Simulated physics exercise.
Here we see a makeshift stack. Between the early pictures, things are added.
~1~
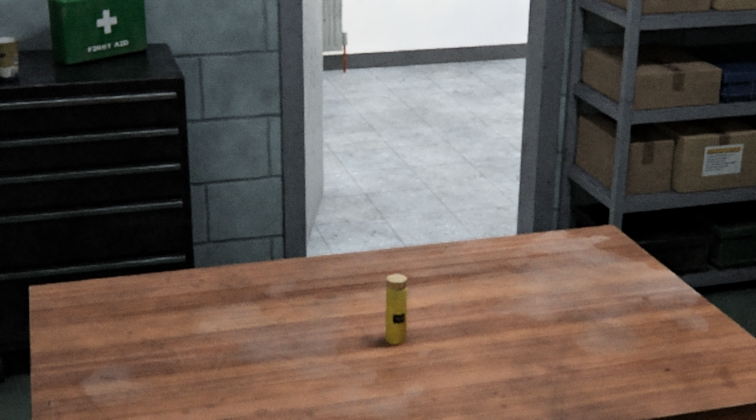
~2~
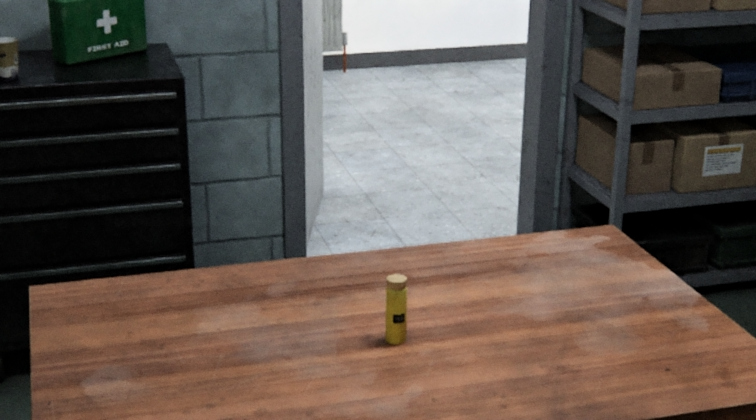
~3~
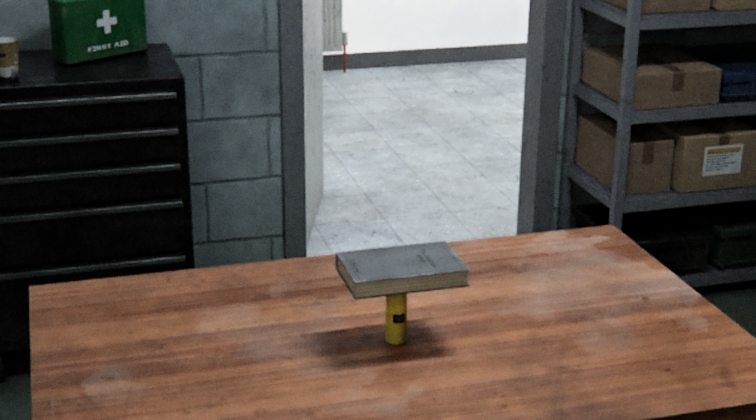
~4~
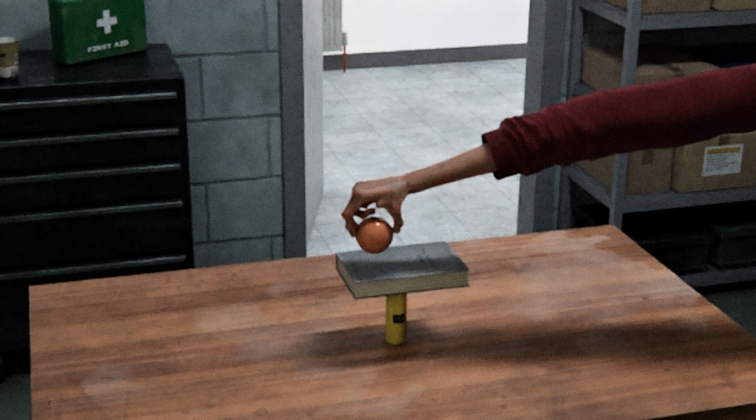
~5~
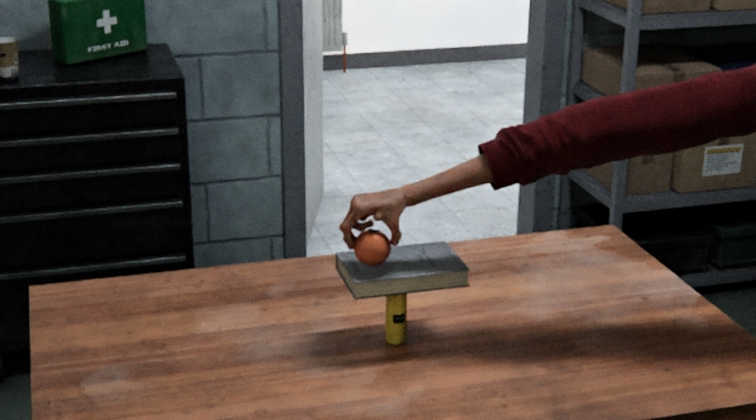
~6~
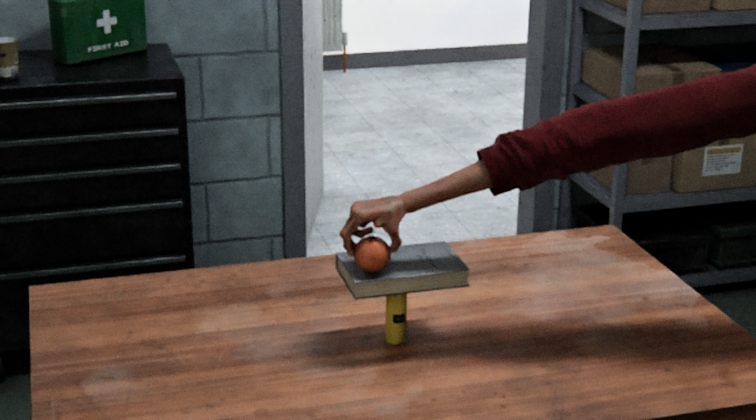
A hand lowers an orange tomato onto a book resting on a yellow shaker.
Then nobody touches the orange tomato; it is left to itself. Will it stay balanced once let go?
Yes. I predict the stack will bear it.
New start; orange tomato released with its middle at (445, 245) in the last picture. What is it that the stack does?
The stack then collapses.
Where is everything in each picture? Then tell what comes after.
In the first frame, the last thing is not in view yet; yellow shaker (396, 309).
In the second frame, the last thing is not in view yet; yellow shaker (396, 309).
In the third frame, the last thing is not in view yet; yellow shaker (396, 309).
The fourth frame shows still above its spot; orange tomato (374, 235); yellow shaker (396, 309).
The fifth frame shows still above its spot; orange tomato (372, 247); yellow shaker (396, 309).
The sixth frame shows set down, still held; orange tomato (372, 254); yellow shaker (396, 309).
Then, 0.30 s later than the last frame, all is still.
Then, 0.70 s later than the last frame, orange tomato resting near (372, 255).
When it is over, all 3 as before. End places, in pixels of the last picture, orange tomato near (372, 255). The stack keeps its balance.
